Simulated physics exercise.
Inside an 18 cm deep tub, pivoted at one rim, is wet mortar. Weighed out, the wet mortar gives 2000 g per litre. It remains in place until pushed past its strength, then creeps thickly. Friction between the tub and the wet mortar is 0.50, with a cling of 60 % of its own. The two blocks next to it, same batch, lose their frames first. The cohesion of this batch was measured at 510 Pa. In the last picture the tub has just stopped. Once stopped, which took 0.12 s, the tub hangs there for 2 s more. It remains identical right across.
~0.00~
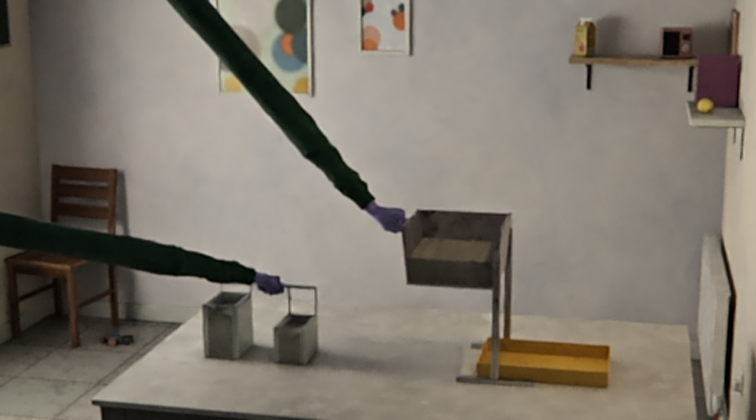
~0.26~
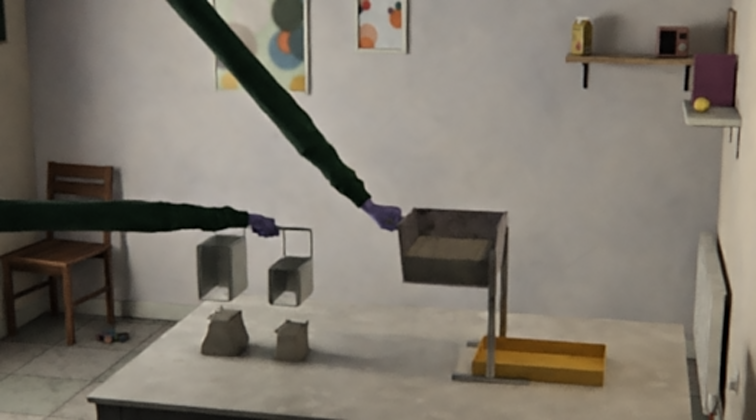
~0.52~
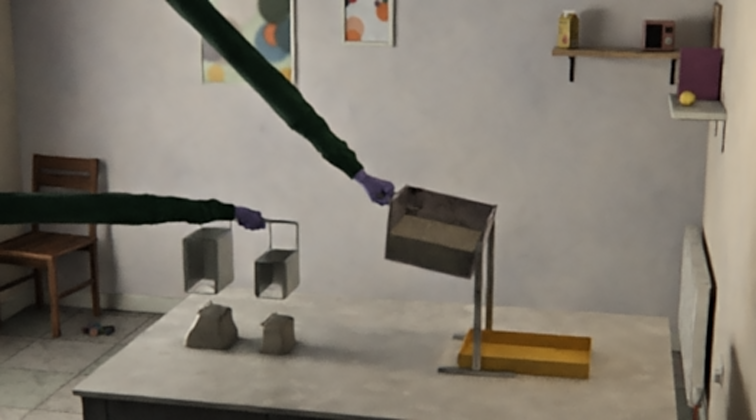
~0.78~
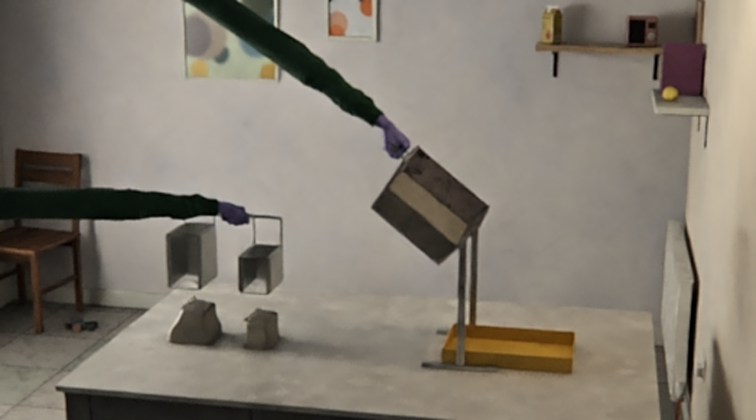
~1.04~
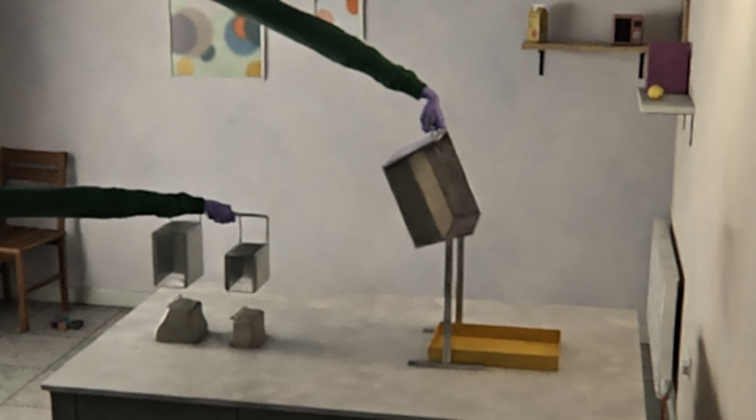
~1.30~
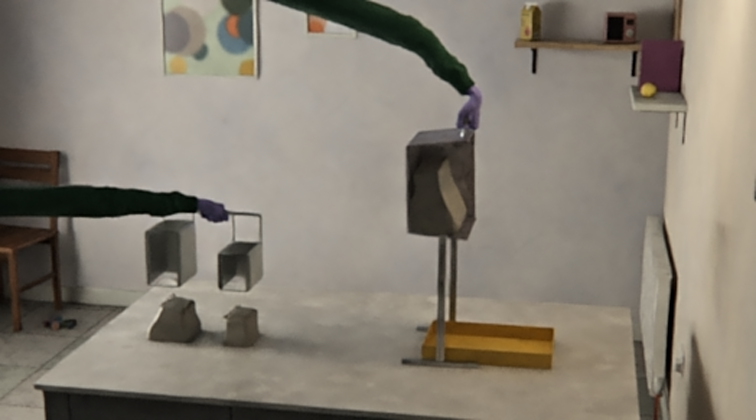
Gloved hands lift two metal moulds off grey blocks, then tilt a tub up onto its side.
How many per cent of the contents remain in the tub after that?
61 %.
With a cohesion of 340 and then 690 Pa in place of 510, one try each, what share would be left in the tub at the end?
The two runs give near 50 % and near 90 % respectively.
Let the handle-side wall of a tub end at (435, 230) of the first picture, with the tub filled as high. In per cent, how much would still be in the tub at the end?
Some 100 percent would still be in the tub at the end.
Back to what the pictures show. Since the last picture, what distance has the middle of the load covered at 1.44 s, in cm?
Some 4 cm.
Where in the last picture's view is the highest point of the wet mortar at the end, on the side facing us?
I'd say it peaks at roughly (419, 205) in the last picture.
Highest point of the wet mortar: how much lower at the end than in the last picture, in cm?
Some 11 cm.
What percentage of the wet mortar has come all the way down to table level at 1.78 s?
I reckon around 0 % of it.
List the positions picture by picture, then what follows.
In the first frame, handle-side rim at (404, 227), tilt 0 degrees; highest point of the wet mortar at (485, 261); test blocks 15 cm, 9.8 cm high (left to right).
In the second frame, handle-side rim at (400, 226), tilt 0 degrees; highest point of the wet mortar at (481, 260); test blocks 13 cm, 9.7 cm high (left to right).
In the third frame, handle-side rim at (393, 202), tilt 11 degrees; highest point of the wet mortar at (394, 233); test blocks 12 cm, 9.7 cm high (left to right).
In the fourth frame, handle-side rim at (405, 162), tilt 39 degrees; highest point of the wet mortar at (391, 189); test blocks 12 cm, 9.7 cm high (left to right).
In the fifth frame, handle-side rim at (436, 143), tilt 67 degrees; highest point of the wet mortar at (409, 160); test blocks 12 cm, 9.7 cm high (left to right).
In the sixth frame, handle-side rim at (467, 143), tilt 88 degrees; highest point of the wet mortar at (435, 171); test blocks 12 cm, 9.7 cm high (left to right).
By 1.44 s, the tub is at 88 degrees and holds 97 %.
By 1.61 s, the tub is at 88 degrees and holds 84 %.
By 1.78 s, the tub is at 88 degrees and holds 72 %.
By 1.95 s, the tub is at 88 degrees and holds 67 %.
By 3.30 s, at the end, the tub is at 88 degrees and holds 61 %.
